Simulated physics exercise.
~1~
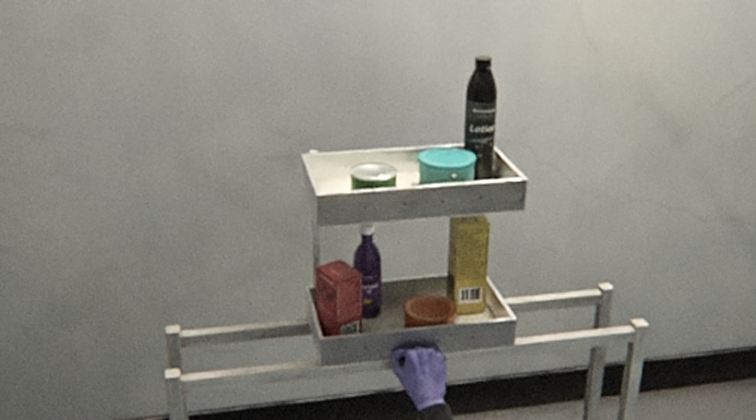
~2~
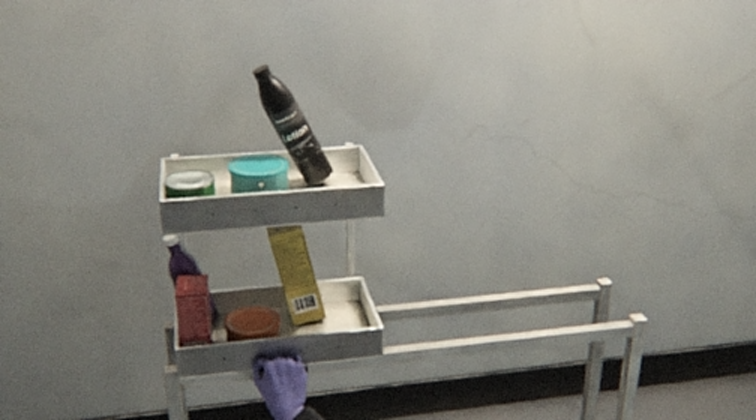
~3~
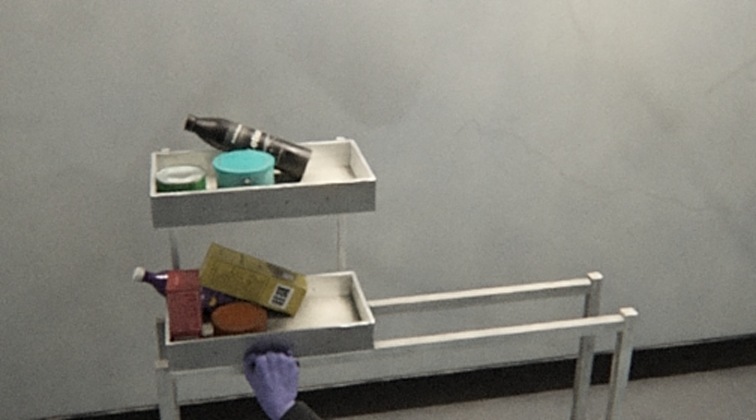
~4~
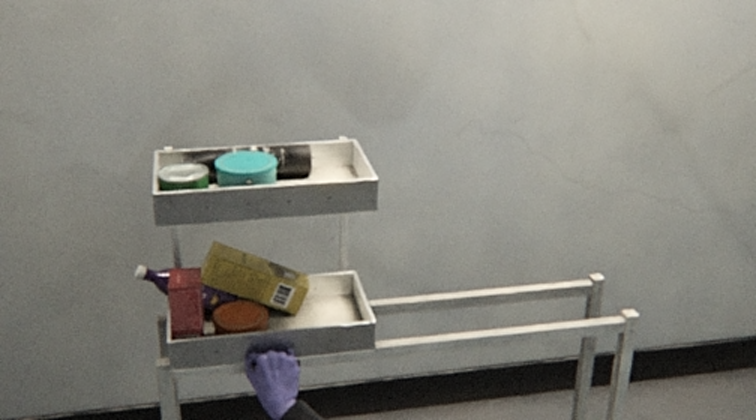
Black bottle, yellow carton and purple bottle toppling on a two-tier white rack as a purple-gloved hand moves it sharply left.
